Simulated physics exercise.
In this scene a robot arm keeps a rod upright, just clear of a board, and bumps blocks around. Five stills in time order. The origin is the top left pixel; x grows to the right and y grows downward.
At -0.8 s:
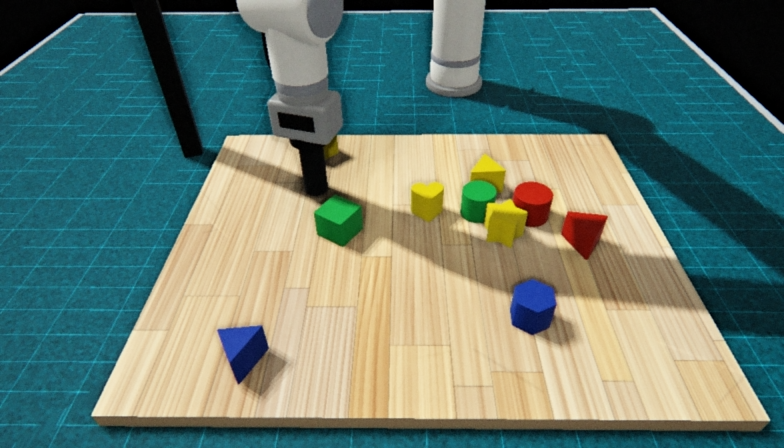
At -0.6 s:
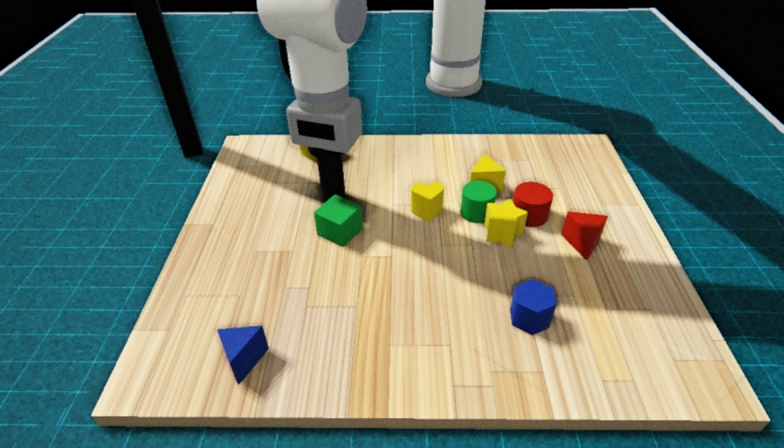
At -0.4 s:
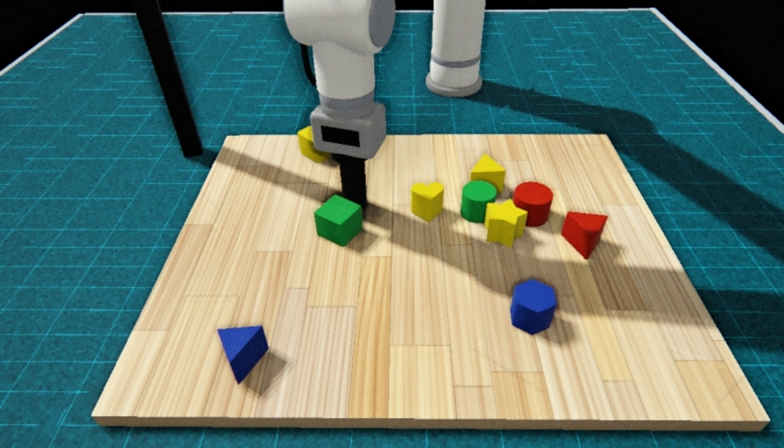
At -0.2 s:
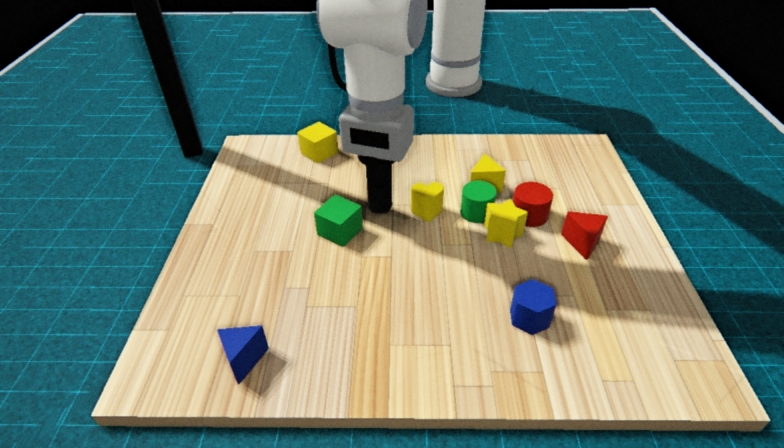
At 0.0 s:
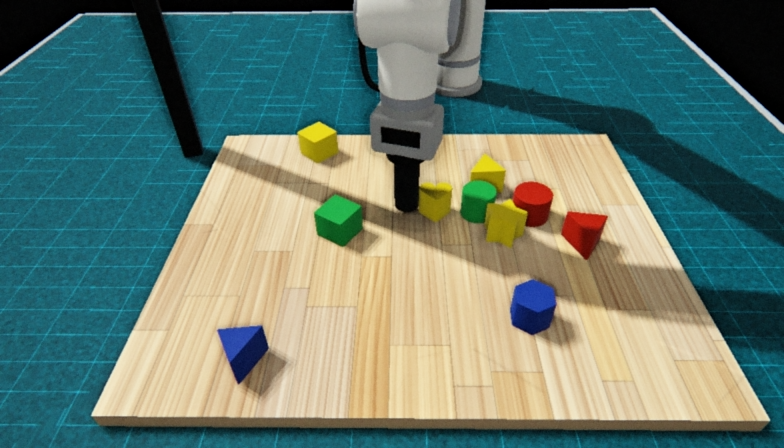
A robot arm slides its black rod rightward across a wooden board, nudging a yellow block.
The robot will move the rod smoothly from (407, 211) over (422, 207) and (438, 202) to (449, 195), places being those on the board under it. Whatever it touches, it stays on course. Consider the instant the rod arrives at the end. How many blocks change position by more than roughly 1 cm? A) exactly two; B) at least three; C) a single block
A.
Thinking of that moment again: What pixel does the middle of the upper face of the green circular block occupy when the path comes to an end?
At pixel (498, 194).
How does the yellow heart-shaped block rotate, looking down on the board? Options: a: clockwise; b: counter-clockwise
Letter a.
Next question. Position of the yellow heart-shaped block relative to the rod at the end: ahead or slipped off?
Beside or behind, I predict.
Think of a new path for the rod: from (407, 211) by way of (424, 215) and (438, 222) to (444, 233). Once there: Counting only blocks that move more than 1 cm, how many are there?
Put simply, two blocks are moved more than 1 cm.
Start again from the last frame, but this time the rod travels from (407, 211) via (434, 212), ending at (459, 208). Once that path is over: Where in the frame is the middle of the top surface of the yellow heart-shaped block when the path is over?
So, by the moment the path ends, you'll find the top centre of the yellow heart-shaped block at (488, 179).
The first path, step by step. Halfway along, rod (431, 198); yellow heart-shaped block (458, 188), turned 35° clockwise; green circular block (493, 192).
At the end, rod (450, 188); yellow heart-shaped block (467, 185), turned 80° clockwise; green circular block (498, 194); yellow triangular block not moved; yellow star-shaped block (510, 214).
